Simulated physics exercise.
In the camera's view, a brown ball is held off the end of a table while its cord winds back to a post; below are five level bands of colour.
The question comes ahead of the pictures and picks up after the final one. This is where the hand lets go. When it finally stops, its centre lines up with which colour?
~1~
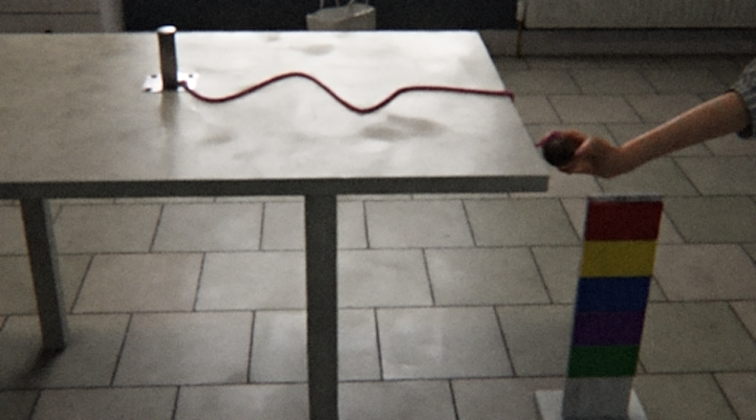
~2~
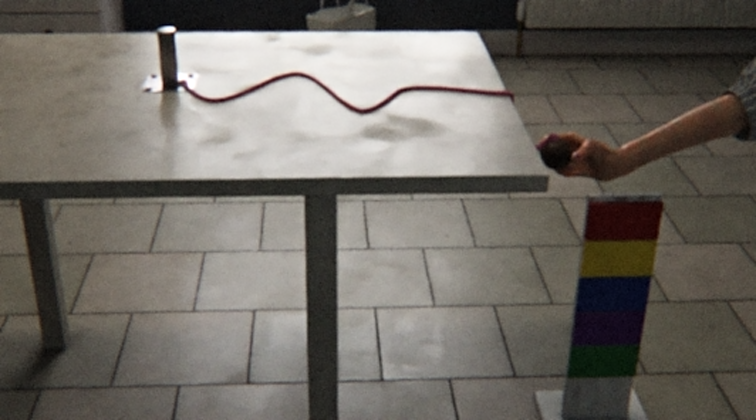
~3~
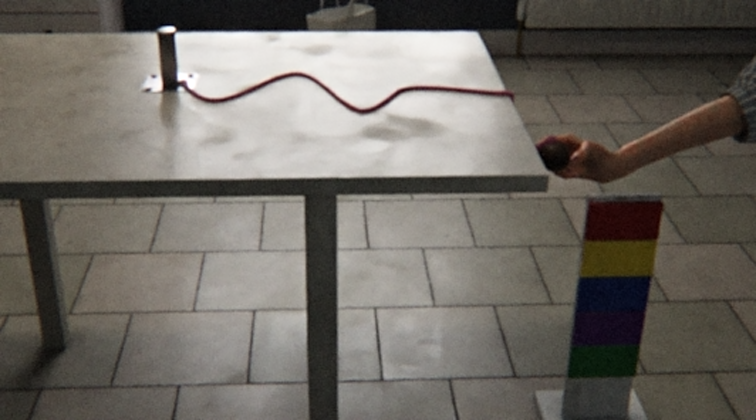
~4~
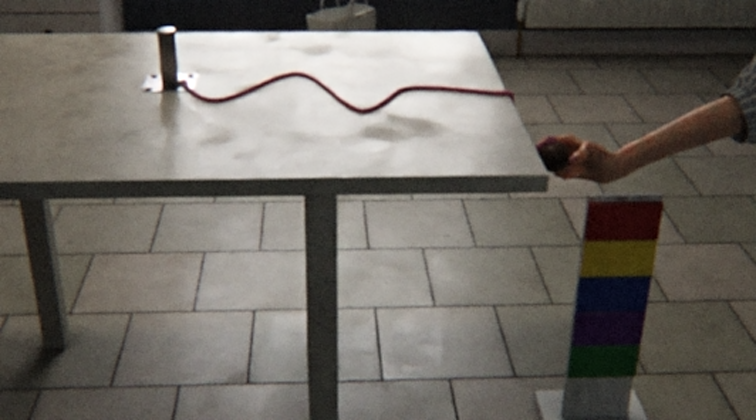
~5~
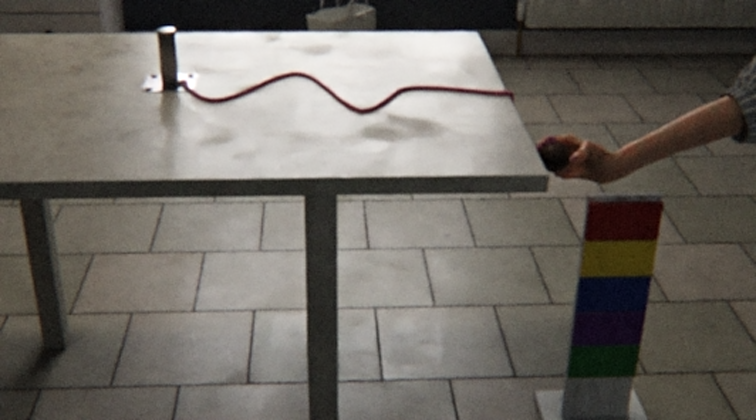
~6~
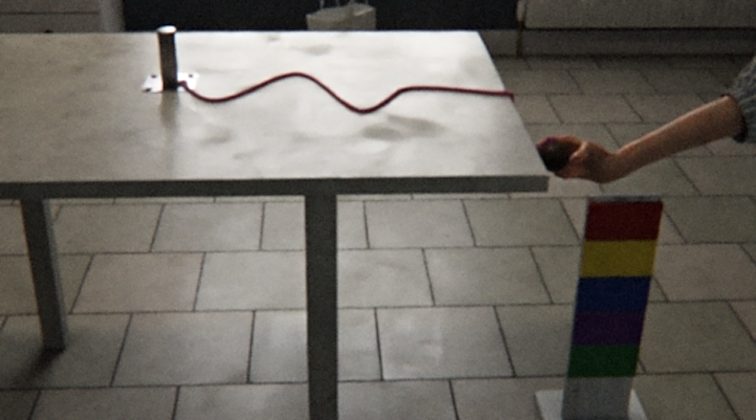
Purple.
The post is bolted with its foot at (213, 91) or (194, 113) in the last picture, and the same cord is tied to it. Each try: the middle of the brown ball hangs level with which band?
Result 1: Green. Result 2: Green.
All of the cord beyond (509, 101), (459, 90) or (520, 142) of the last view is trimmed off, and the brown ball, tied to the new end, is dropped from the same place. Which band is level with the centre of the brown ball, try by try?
For the first: Yellow; for the second: Red; for the third: Blue.
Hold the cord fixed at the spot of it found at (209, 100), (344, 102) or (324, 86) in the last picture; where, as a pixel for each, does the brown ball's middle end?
Results: (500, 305); (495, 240); (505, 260).
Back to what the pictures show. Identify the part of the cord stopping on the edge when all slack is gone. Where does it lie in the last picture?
You'll find it close to (378, 106).
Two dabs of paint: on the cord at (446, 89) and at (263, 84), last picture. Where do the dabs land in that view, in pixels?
Around (500, 179), then around (313, 85).
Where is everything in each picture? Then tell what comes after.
Brown ball (559, 151); red (625, 223); yellow (619, 260); blue (614, 295); purple (609, 329); green (604, 362), in the first frame.
Brown ball (556, 154); cord through (205, 99) (281, 77) (335, 96) (394, 95) (487, 93), in the second frame.
Brown ball (554, 156), in the third frame.
Brown ball (554, 156); cord through (205, 99) (281, 77) (335, 96) (394, 95) (487, 93), in the fourth frame.
Brown ball (554, 156), in the fifth frame.
Brown ball (554, 156); cord through (205, 99) (281, 77) (335, 96) (394, 95) (487, 93), in the sixth frame.
A little later, ball near (511, 316); level with purple.
Next, ball near (486, 312); level with purple.
When it is over, ball near (487, 315); level with purple. At purple.
